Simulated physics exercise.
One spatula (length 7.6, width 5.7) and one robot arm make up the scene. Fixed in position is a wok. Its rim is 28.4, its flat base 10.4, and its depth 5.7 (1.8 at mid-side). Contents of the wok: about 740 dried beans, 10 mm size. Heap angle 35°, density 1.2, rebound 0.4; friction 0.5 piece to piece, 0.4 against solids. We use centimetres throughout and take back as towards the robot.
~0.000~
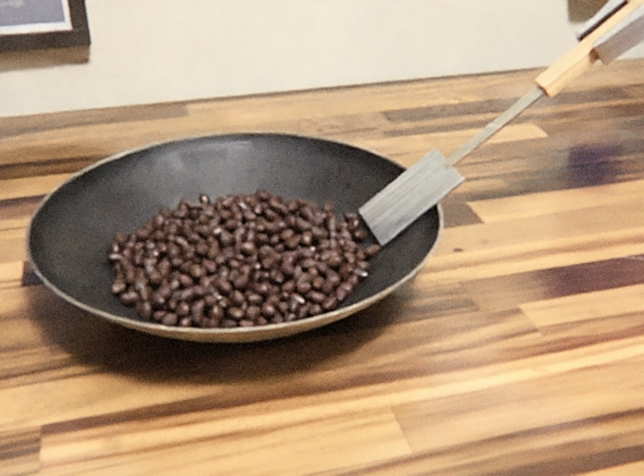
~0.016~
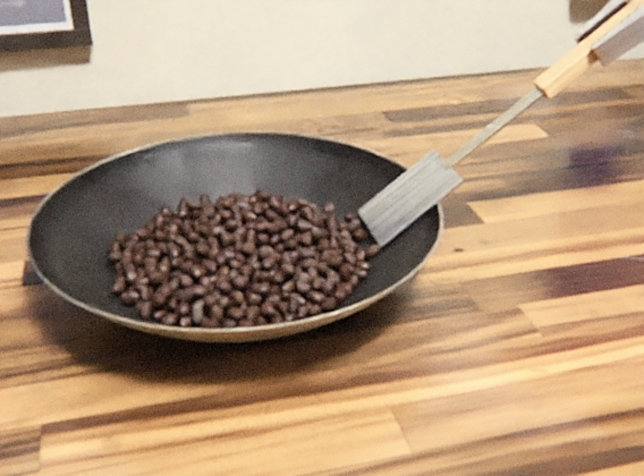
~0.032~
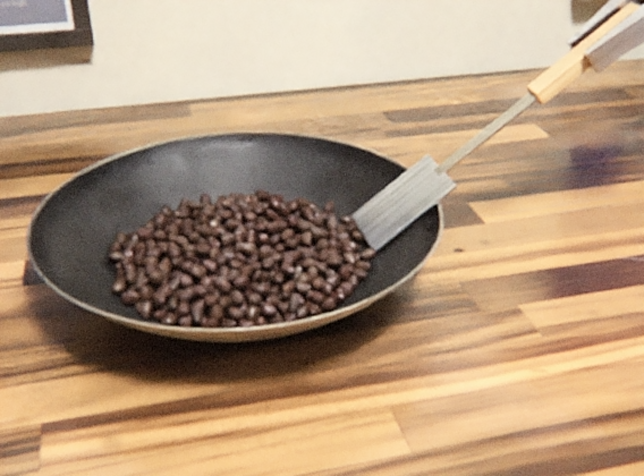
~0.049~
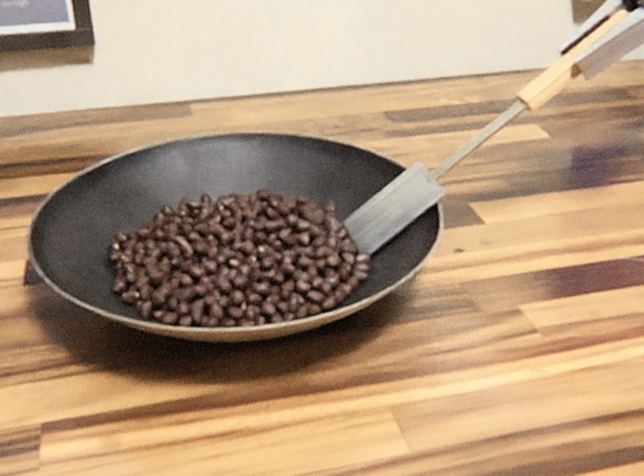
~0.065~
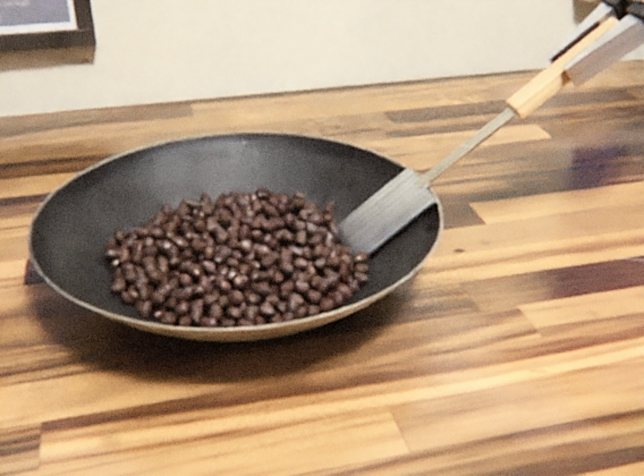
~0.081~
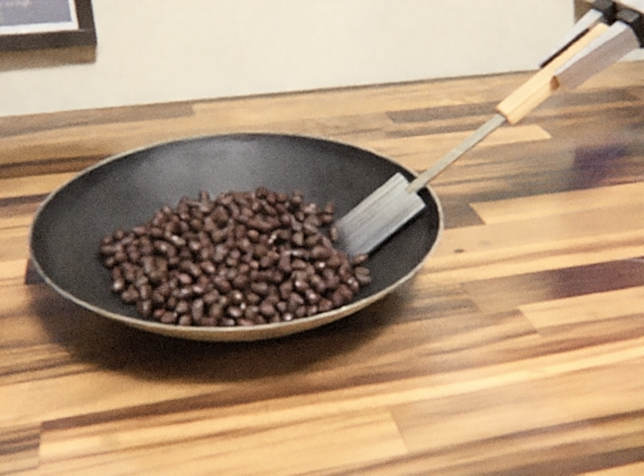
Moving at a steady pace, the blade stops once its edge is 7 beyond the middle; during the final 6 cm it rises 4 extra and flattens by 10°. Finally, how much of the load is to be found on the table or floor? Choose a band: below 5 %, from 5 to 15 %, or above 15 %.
That share falls below 5 %.
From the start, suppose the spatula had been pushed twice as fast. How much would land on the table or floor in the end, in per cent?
About 10 in a hundred.
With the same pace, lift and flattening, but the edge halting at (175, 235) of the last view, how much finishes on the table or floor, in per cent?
About 0 per cent.
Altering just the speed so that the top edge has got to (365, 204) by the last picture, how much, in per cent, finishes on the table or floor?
About 10 percent.
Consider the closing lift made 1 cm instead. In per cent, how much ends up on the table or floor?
Result: Approx. 0 %.
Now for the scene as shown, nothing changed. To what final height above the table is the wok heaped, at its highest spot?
6.5 cm.
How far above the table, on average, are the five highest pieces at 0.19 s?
4 cm.
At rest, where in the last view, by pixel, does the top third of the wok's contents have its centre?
I'd say around pixel (121, 244).
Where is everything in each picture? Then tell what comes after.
The first frame shows spatula top edge at (450, 164), sloping 37°; upper third of the load around (240, 248), from x 115 to 370, top at y 195; 741 in the wok.
The second frame shows spatula top edge at (449, 165), sloping 37°; upper third of the load around (240, 247), from x 115 to 370, top at y 195.
The third frame shows spatula top edge at (442, 170), sloping 37°; upper third of the load around (240, 247), from x 115 to 370, top at y 195.
The fourth frame shows spatula top edge at (432, 177), sloping 37°; upper third of the load around (240, 247), from x 115 to 360, top at y 195.
The fifth frame shows spatula top edge at (423, 184), sloping 37°; upper third of the load around (242, 246), from x 110 to 360, top at y 195.
The sixth frame shows spatula top edge at (413, 189), sloping 37°; upper third of the load around (238, 247), from x 105 to 360, top at y 190; 741 in the wok.
After 0.19 s, sloping 37°, highest piece 4 above the table; 741 in the wok.
After 0.30 s, sloping 33°, highest piece 6 above the table; 741 in the wok.
After 0.55 s, sloping 27°, highest piece 7 above the table; 741 in the wok.
After 1.60 s, sloping 27°, highest piece 7 above the table; 741 in the wok.
At rest, 741 in the wok. That is 0 % on the table or floor.
